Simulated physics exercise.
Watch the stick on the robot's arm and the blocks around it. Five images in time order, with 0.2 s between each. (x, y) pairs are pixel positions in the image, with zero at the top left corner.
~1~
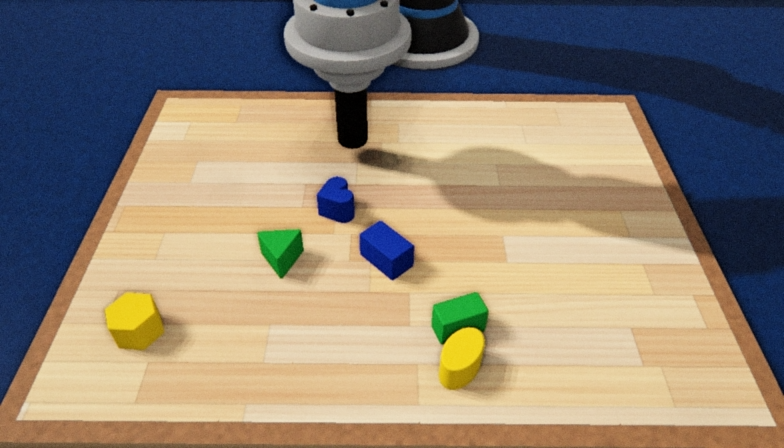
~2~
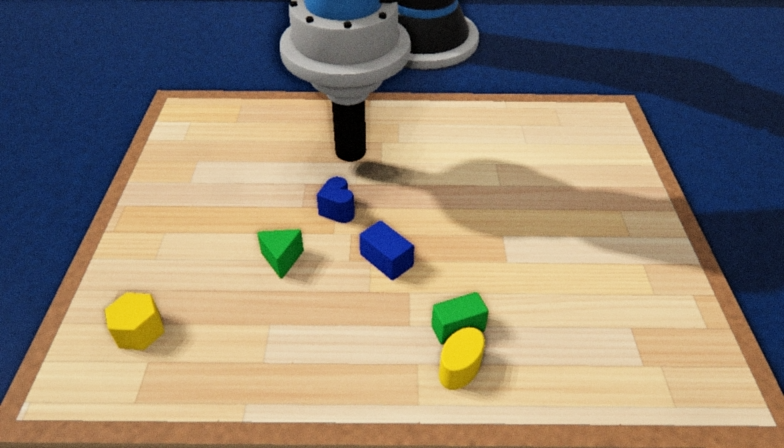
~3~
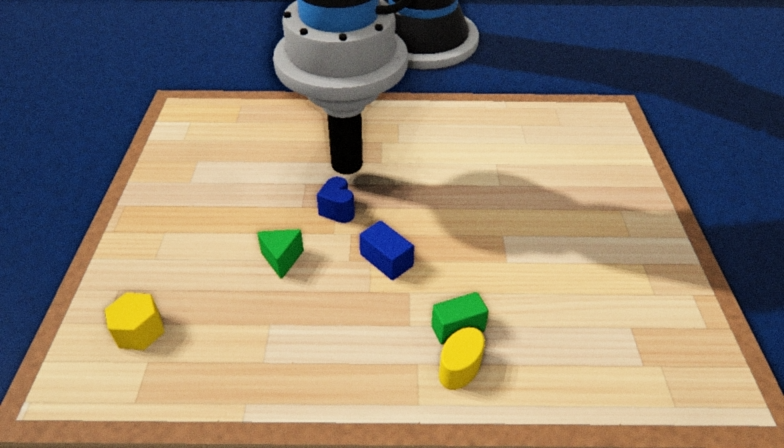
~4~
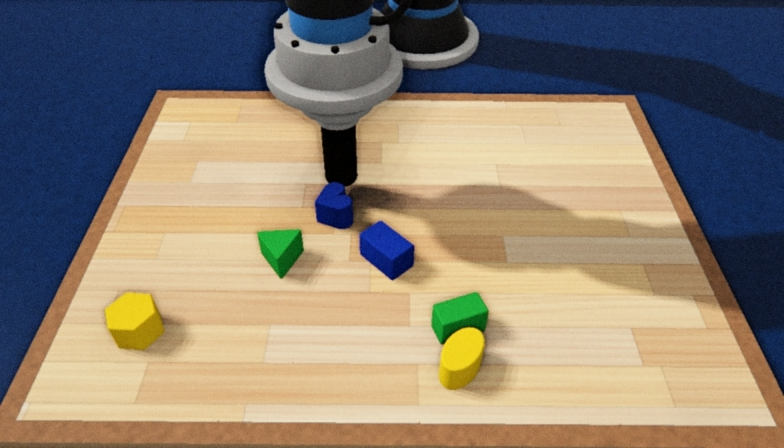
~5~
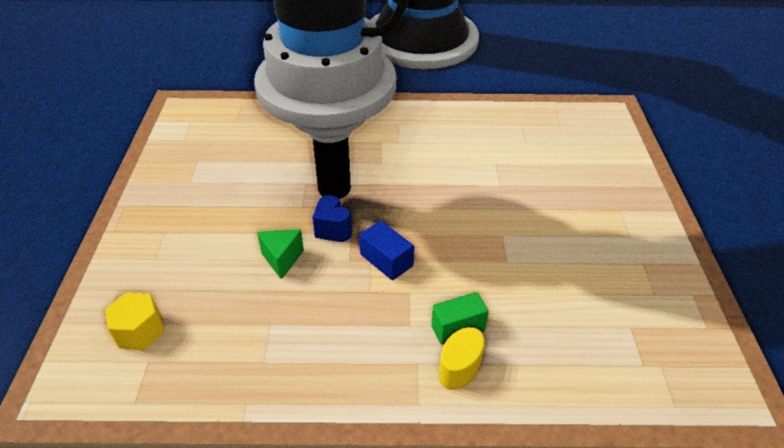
The robot arm's black stick moves toward the blue heart block and nudges it slightly forward.
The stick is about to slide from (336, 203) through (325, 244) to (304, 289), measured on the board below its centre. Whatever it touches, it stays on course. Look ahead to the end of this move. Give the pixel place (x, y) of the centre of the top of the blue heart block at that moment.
It comes to (337, 270).
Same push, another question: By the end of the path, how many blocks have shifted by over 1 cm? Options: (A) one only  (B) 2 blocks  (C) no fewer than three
A
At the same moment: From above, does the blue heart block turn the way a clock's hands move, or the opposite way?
Counterclockwise rotation.
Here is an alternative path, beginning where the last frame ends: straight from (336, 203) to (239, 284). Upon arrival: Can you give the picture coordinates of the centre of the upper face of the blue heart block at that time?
I think it will end close to (324, 229).
The first path, step by step. One third of the way, stick at (328, 217); blue heart block at (331, 237), turned 25° anticlockwise.
Two thirds of the way, stick at (317, 246); blue heart block at (338, 259), turned 75° anticlockwise.
At the end, stick at (302, 276); green triangular block not moved; blue heart block at (337, 270), turned 135° anticlockwise.
